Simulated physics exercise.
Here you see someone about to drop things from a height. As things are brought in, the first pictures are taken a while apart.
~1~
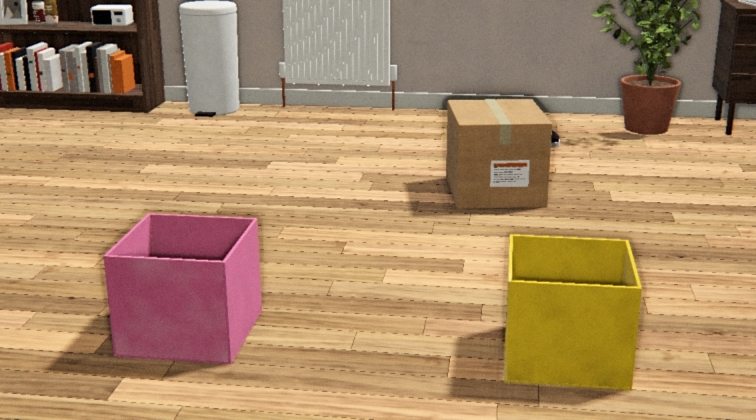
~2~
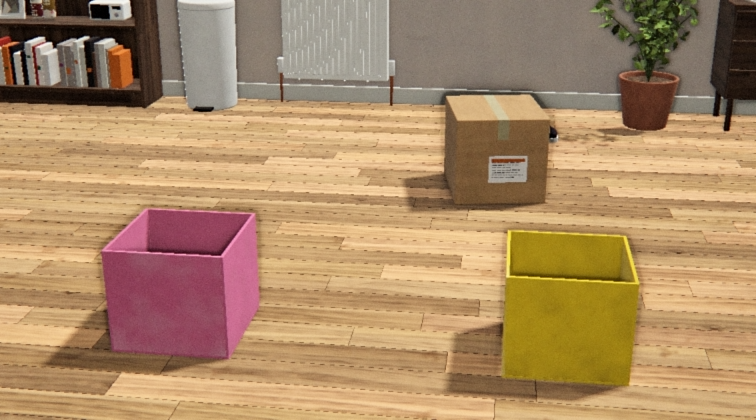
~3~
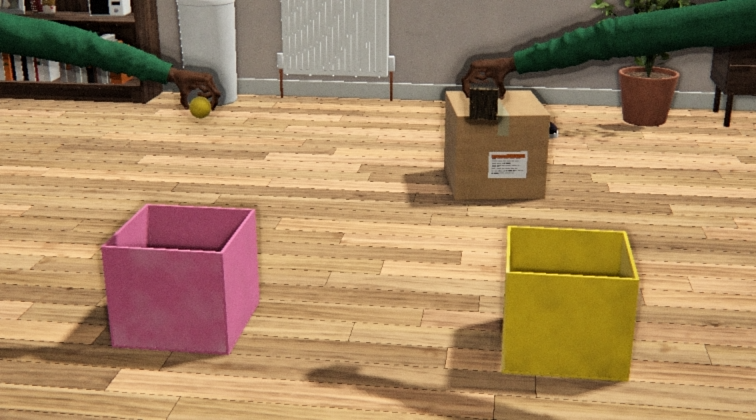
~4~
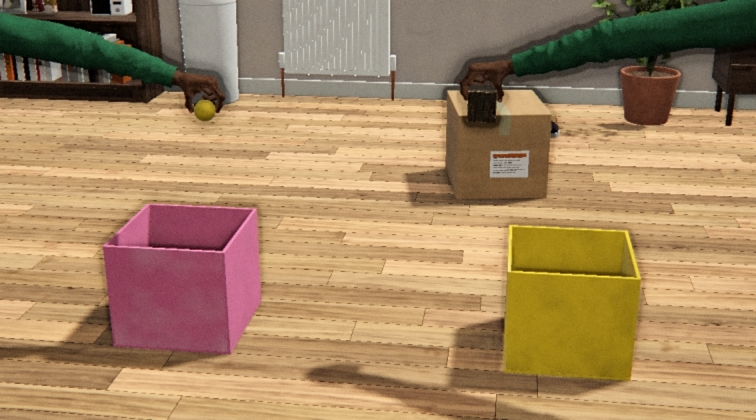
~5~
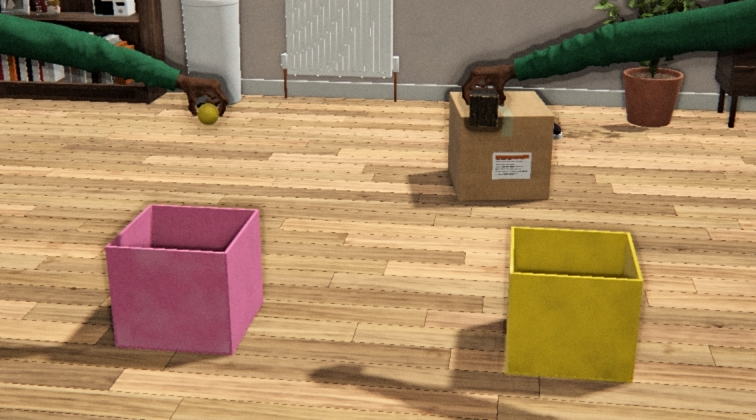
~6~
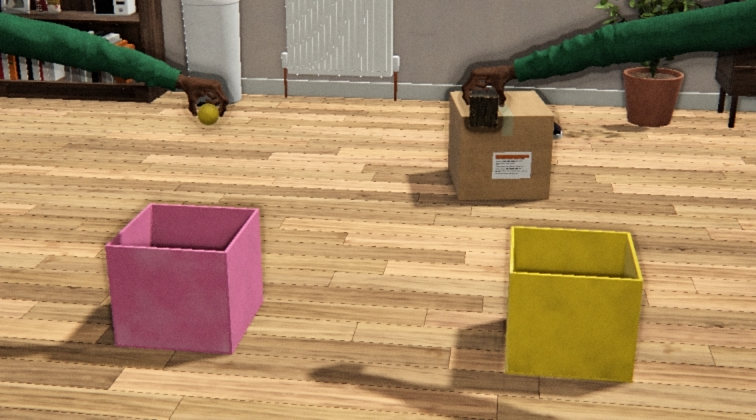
At the start, an open pink box and an open yellow box sit on a wooden floor, with a cardboard box behind them. Two green-sleeved arms then appear, the left hand holding a lemon and the right a black block. Both hands lower their objects slightly, then hold them nearly still in midair.
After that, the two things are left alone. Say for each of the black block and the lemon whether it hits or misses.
Black block: Out; lemon: In.
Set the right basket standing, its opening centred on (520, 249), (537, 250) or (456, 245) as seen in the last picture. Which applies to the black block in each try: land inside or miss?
Well, it is captured on the first go, is captured on the second and is captured on the third.
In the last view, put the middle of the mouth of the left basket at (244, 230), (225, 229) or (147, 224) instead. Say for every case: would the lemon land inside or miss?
In the first case it falls in, in the second it falls in, in the third it does not go in.
Then, 0.22 s after the last picture, black block falling near (482, 167); lemon falling near (212, 171).
Then, 0.38 s after the last picture, black block falling near (476, 306); lemon falling near (220, 305).
At rest, the black block falls beside it, near (476, 329); the lemon is caught, near (221, 314).
